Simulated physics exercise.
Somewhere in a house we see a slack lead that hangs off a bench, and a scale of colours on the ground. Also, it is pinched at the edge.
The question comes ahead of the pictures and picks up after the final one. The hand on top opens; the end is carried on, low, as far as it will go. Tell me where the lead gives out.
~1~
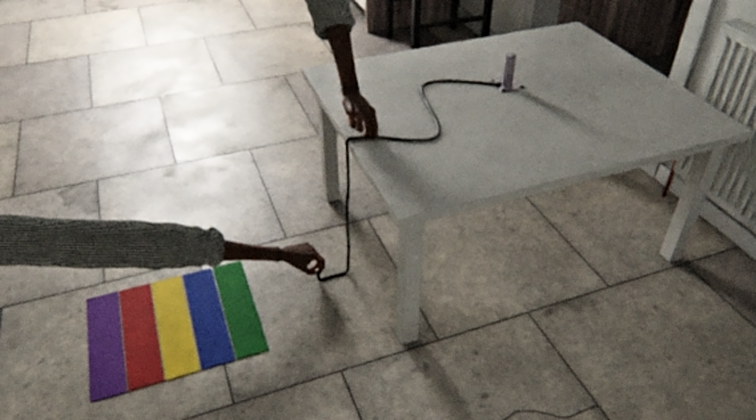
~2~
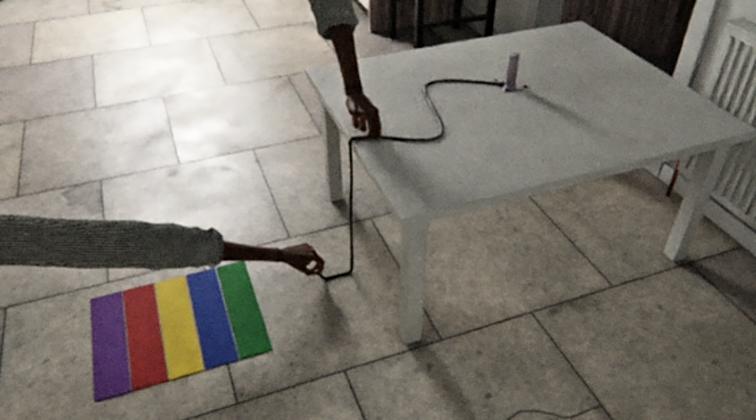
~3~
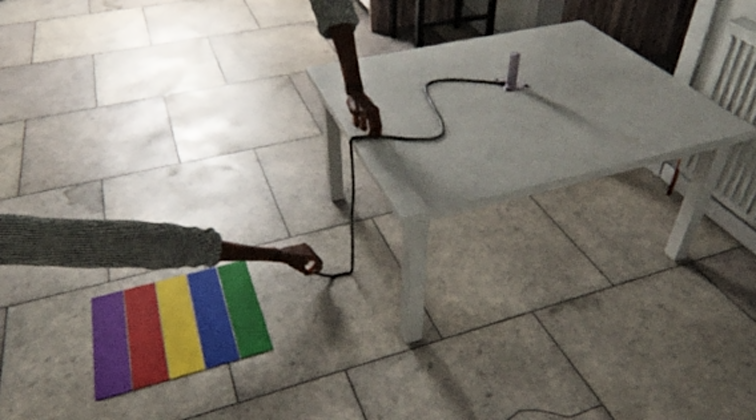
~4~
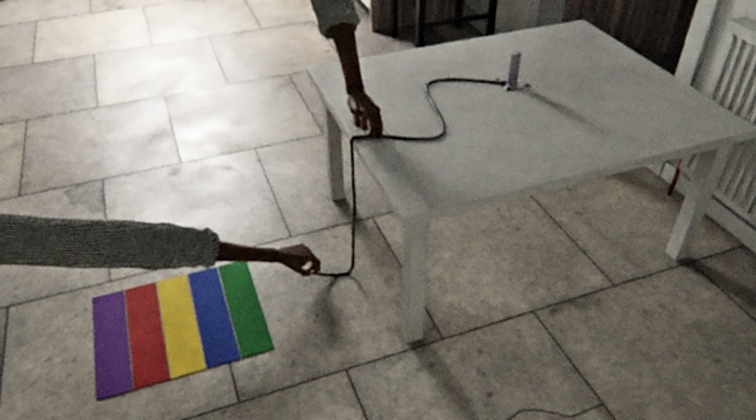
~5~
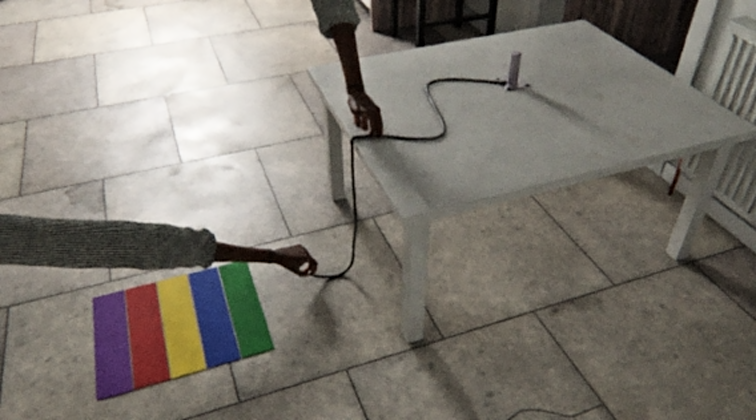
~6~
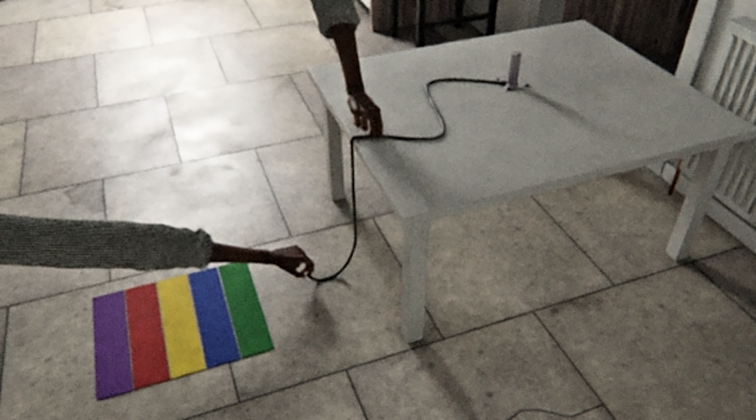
It gives out over the purple strip.
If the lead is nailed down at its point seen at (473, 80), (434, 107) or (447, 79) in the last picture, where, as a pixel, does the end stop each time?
Try one gives (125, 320), try two (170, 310), and try three (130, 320).
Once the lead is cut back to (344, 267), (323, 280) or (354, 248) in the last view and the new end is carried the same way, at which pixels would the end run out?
First (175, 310), then (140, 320), then (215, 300).
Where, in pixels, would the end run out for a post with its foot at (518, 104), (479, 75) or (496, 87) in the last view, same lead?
Somewhere near (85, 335), (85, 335) and (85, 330), in that order.
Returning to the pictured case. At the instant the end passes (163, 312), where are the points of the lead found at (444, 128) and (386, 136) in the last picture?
(363, 127) and (331, 180), approximately.
Early on, end near (163, 312); over yellow.
Midway, end near (131, 321); over red.
At the end of the slack, end near (110, 326); over purple. The end stops over the purple strip.
